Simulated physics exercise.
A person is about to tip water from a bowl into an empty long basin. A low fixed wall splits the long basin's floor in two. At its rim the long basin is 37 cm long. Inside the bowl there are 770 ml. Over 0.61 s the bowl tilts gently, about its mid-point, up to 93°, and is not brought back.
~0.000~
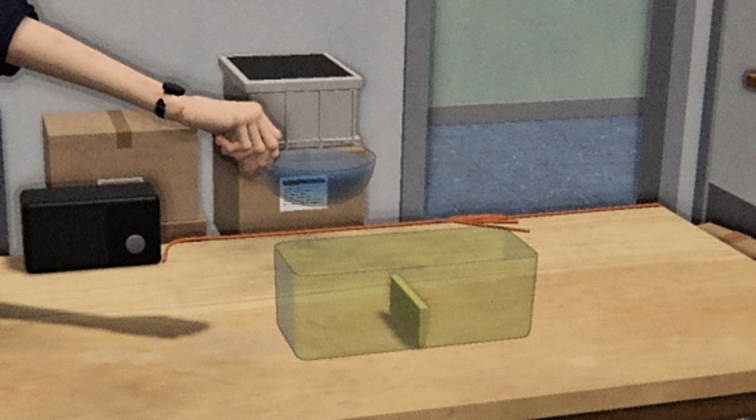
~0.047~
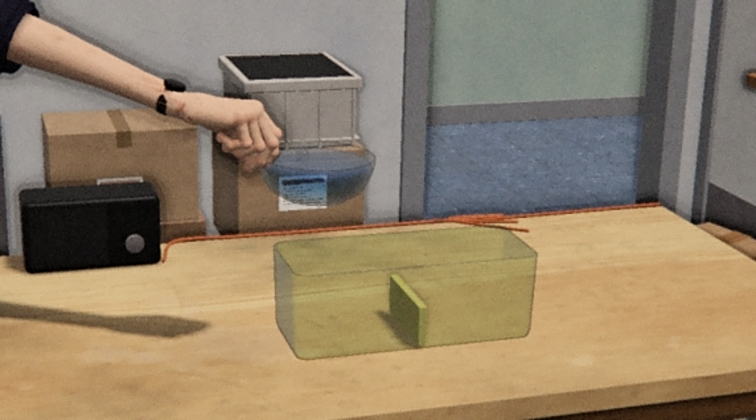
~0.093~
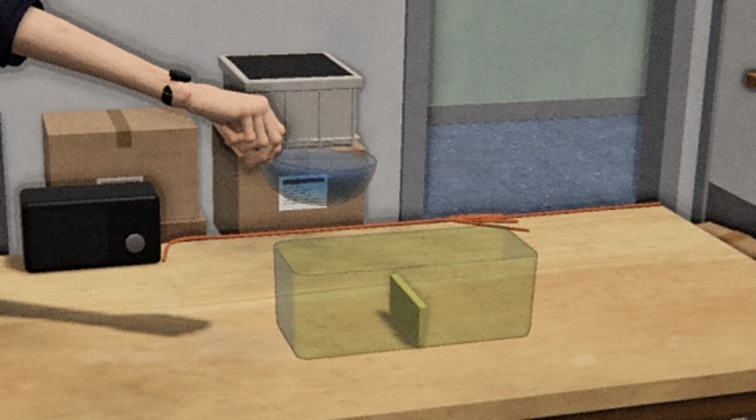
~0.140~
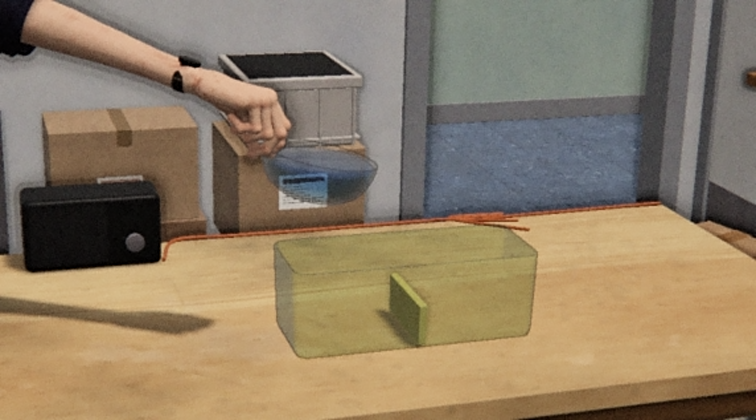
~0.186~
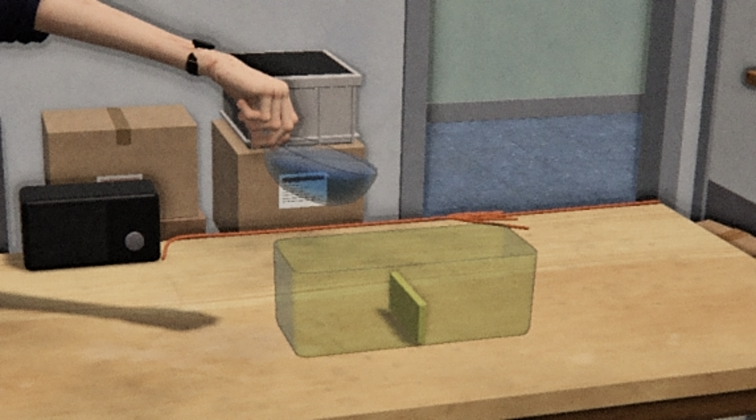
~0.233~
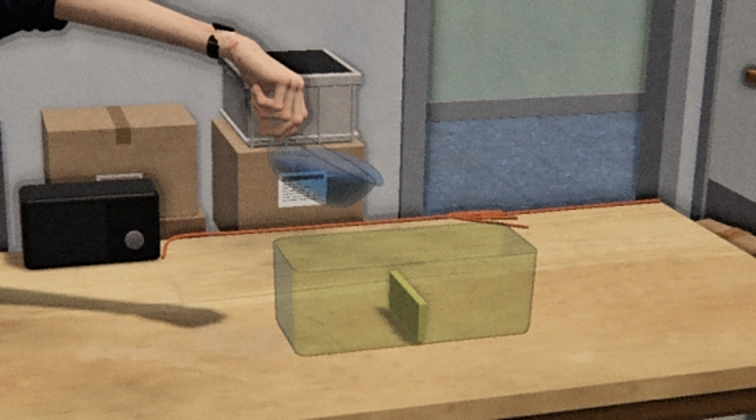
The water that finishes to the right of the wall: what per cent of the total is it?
It is about 38 per cent of the total.
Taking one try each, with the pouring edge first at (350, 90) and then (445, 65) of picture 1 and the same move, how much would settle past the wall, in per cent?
First 30, then 85 per cent.
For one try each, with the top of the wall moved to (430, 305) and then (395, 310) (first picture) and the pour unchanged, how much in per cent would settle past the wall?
In order, 20 and 60 per cent.
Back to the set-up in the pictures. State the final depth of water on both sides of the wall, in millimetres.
Final reading - left some 18 mm, right some 12 mm.
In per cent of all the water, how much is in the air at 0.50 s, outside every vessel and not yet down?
Near 36 in a hundred.
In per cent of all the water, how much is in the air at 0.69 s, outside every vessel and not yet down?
Airborne share: Near 4 %.
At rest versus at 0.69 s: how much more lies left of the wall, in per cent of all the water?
Around 1 in a hundred.
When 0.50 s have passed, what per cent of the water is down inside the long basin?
About 52 per cent.
Then, 0.50 s in, the tilt is 85° and 12 per cent is still to pour, 26 is left of the wall and 27 right of it.
Then, 0.69 s in, the tilt is 93° and 1 per cent is still to pour, 57 is left of the wall and 38 right of it.
Then, 0.89 s in, the tilt is 93° and 0 per cent is still to pour, 58 is left of the wall and 38 right of it.
Then, 1.11 s in, the tilt is 93° and 0 per cent is still to pour, 58 is left of the wall and 38 right of it.
Finally, 58 per cent lies left of the wall, 38 right of it and 4 outside.
